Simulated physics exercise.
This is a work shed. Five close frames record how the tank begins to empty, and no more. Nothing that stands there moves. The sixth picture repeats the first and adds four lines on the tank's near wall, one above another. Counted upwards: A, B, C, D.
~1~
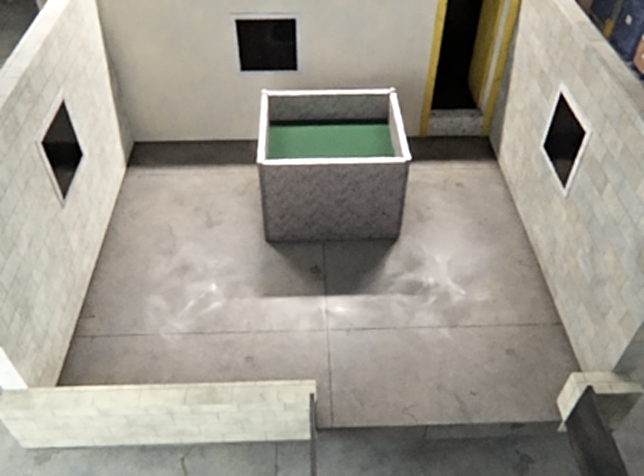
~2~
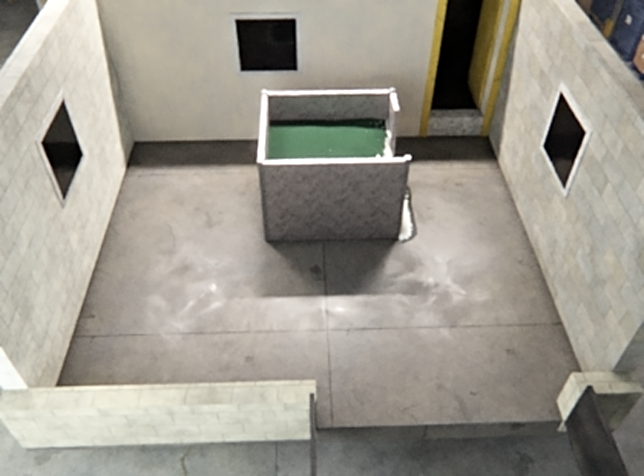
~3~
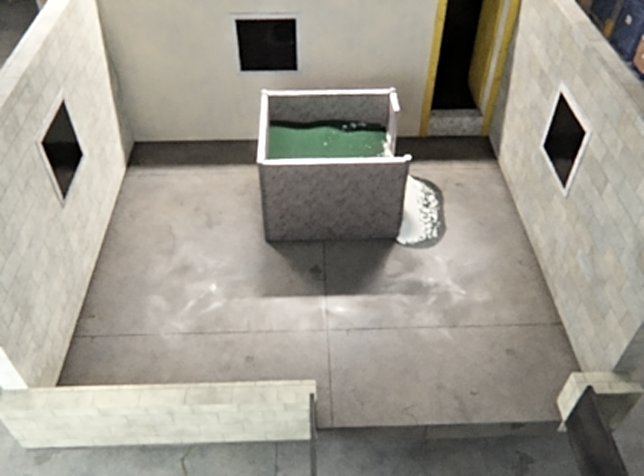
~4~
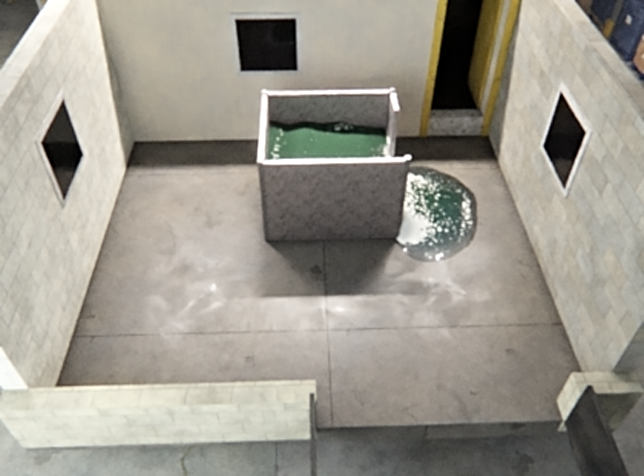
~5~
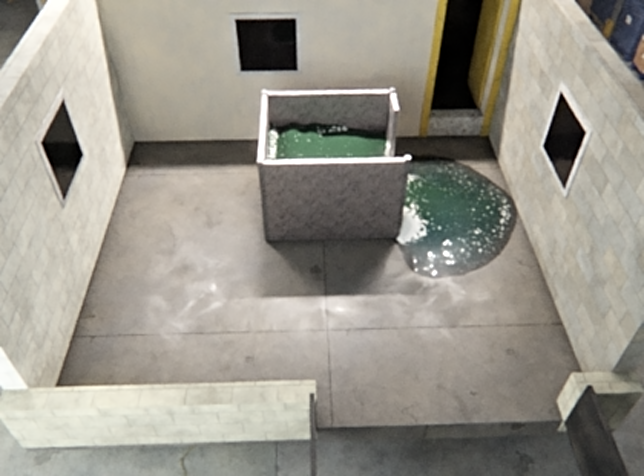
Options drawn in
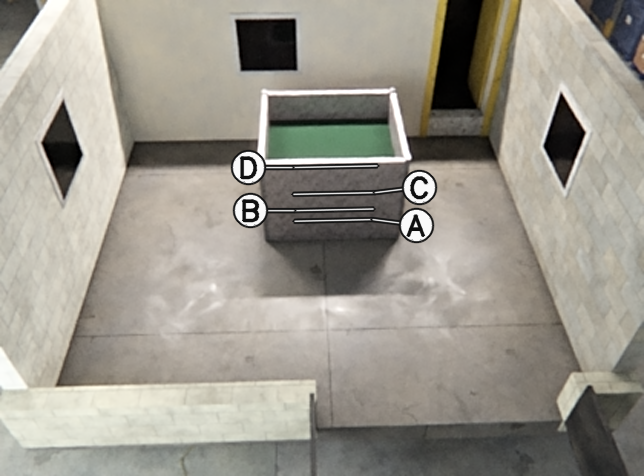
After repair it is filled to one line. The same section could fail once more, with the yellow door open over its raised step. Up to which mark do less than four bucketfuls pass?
Level C.
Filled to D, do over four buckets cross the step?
Yes, it does.
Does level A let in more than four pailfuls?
No.
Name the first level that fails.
That is level D.
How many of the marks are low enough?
Three.
On the marked copy, A at (333, 220); B at (333, 209); C at (334, 193); D at (334, 166); from the bottom up A, B, C, D.
Choosing A, nothing gets over.
Choosing B, nothing gets over.
Choosing C, a bucket or two gets in.
Choosing D, about 12 bucketfuls get in.
